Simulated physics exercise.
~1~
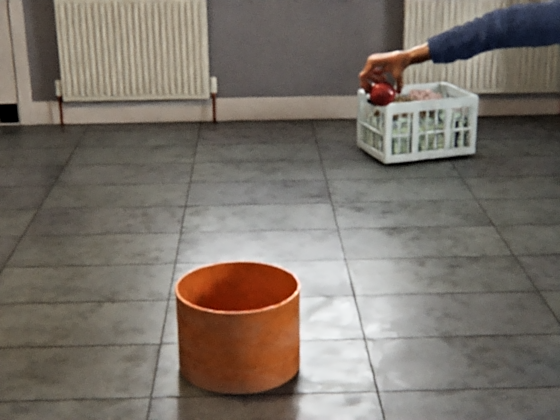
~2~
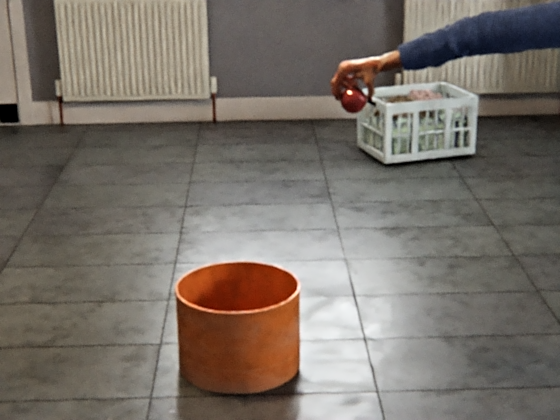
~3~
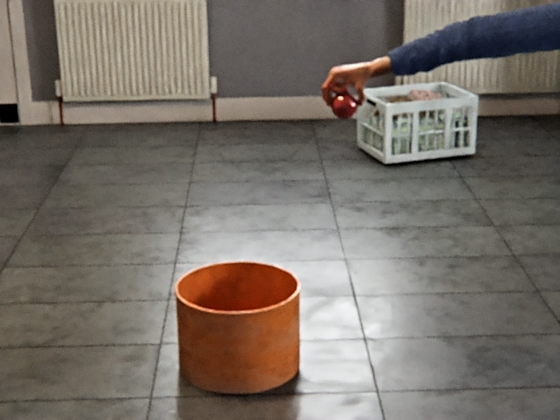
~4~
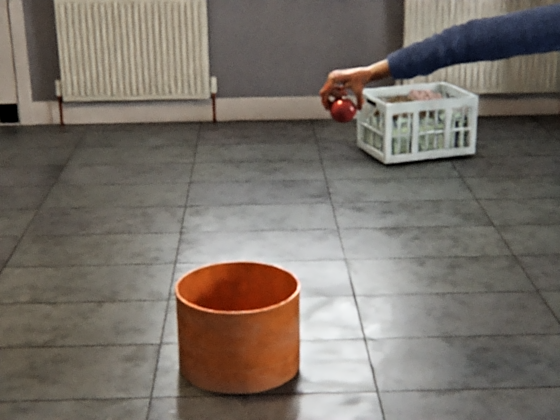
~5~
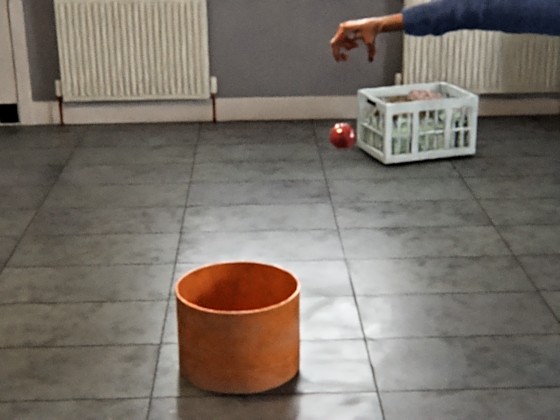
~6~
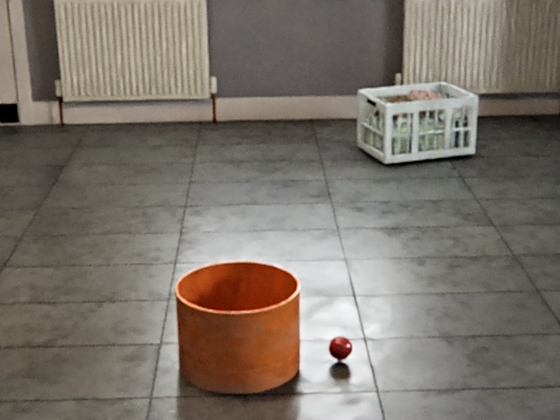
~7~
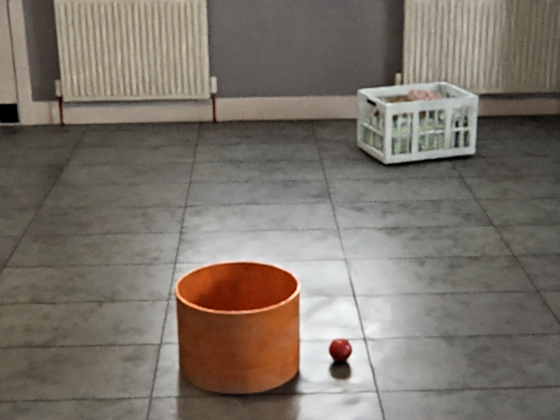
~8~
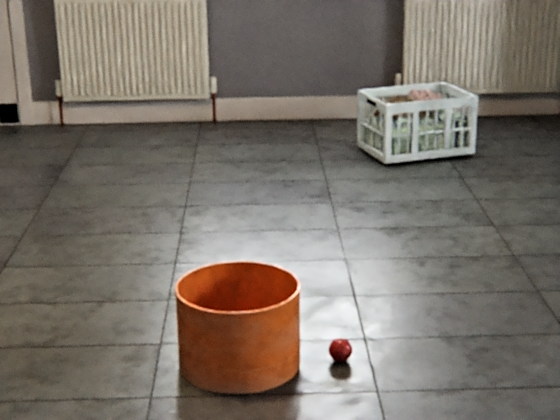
A hand lifts a red tomato from a crate and drops it beside the bucket.
